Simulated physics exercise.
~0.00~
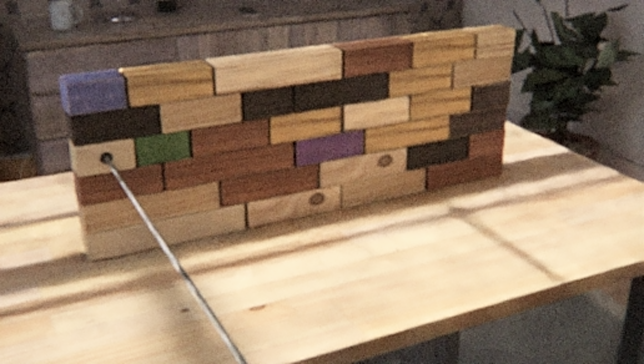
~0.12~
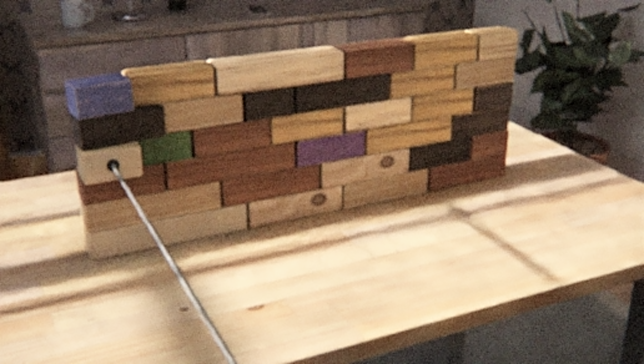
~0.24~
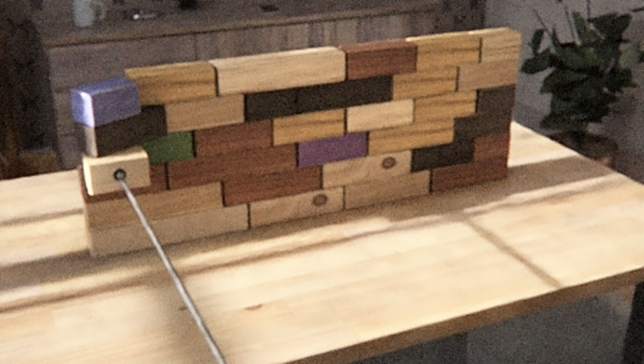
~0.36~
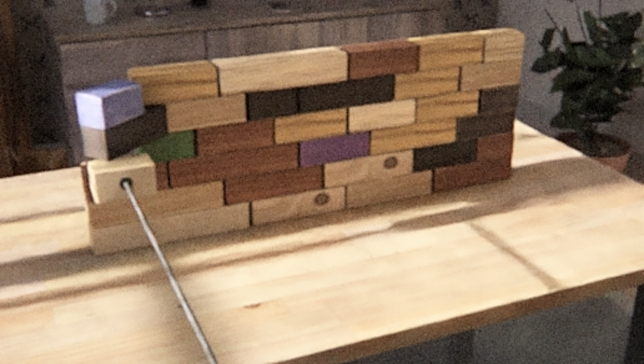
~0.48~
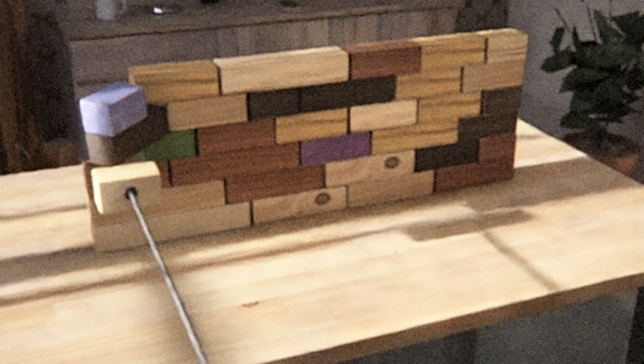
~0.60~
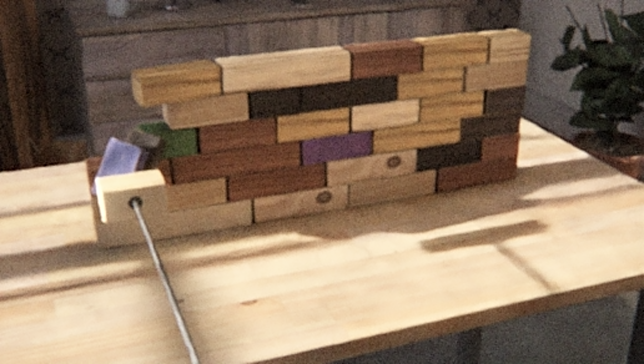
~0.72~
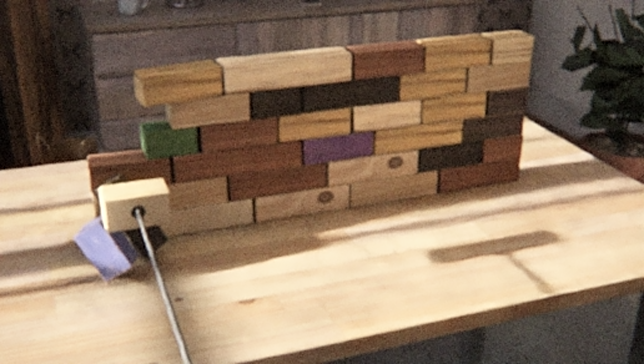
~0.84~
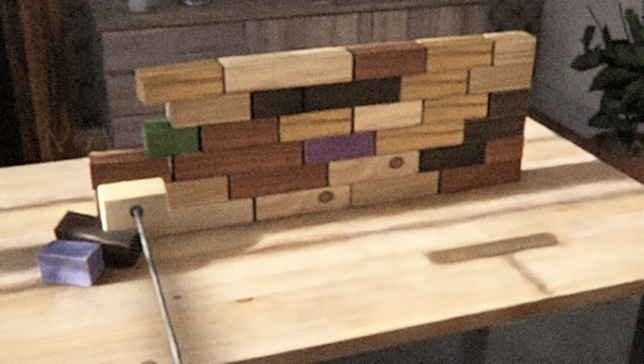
A thin rod draws a pale block from the wall, and the blue and dark blocks above it tumble onto the table.
